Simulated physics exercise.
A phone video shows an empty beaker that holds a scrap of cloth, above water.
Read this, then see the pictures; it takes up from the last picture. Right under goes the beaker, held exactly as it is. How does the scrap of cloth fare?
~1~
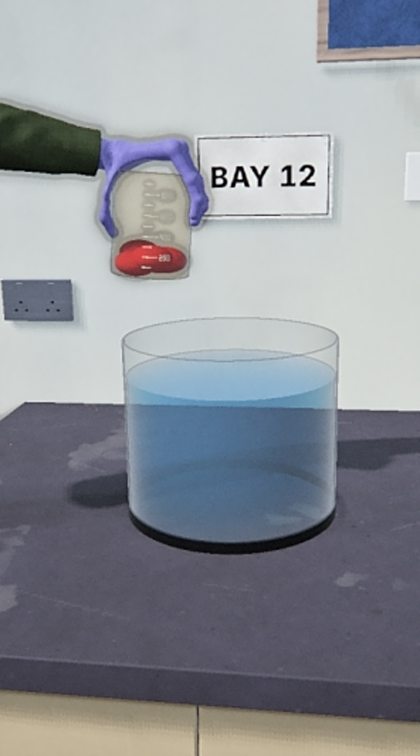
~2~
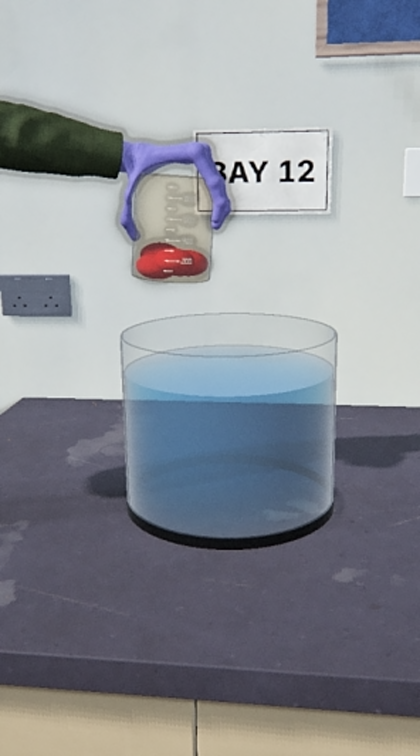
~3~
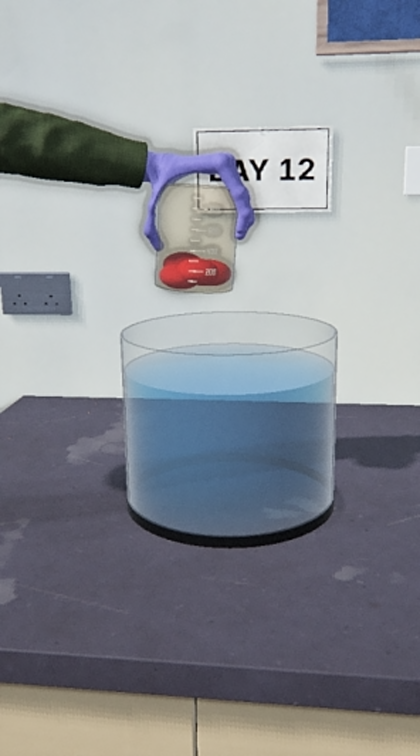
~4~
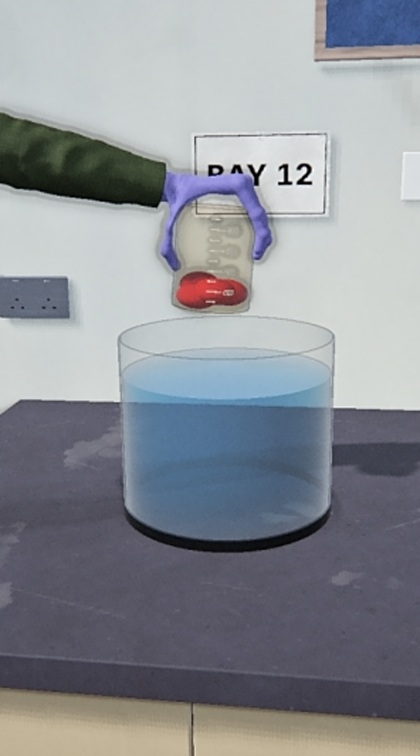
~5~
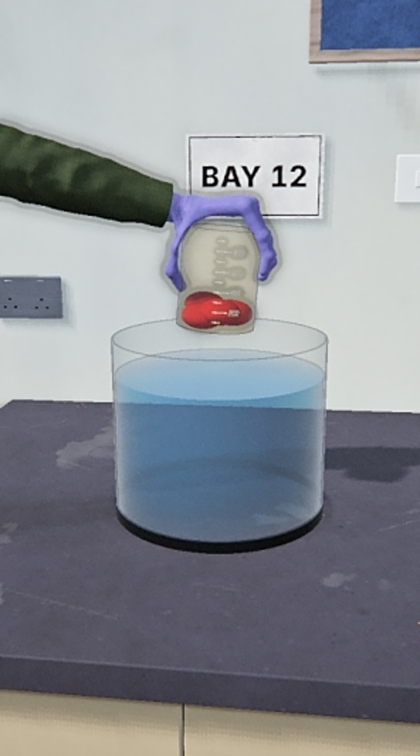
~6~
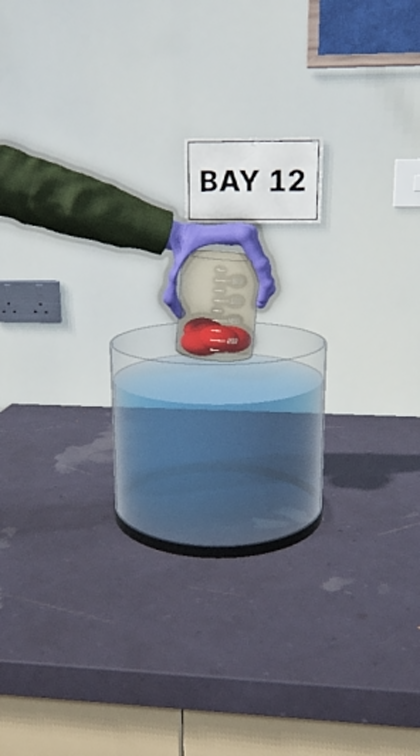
I expect it will get drenched down there.
Shortly, the beaker enters the water.
Then, water pours in as the air escapes.
At the finish, the beaker is under, flooded, and the scrap of cloth is wet.
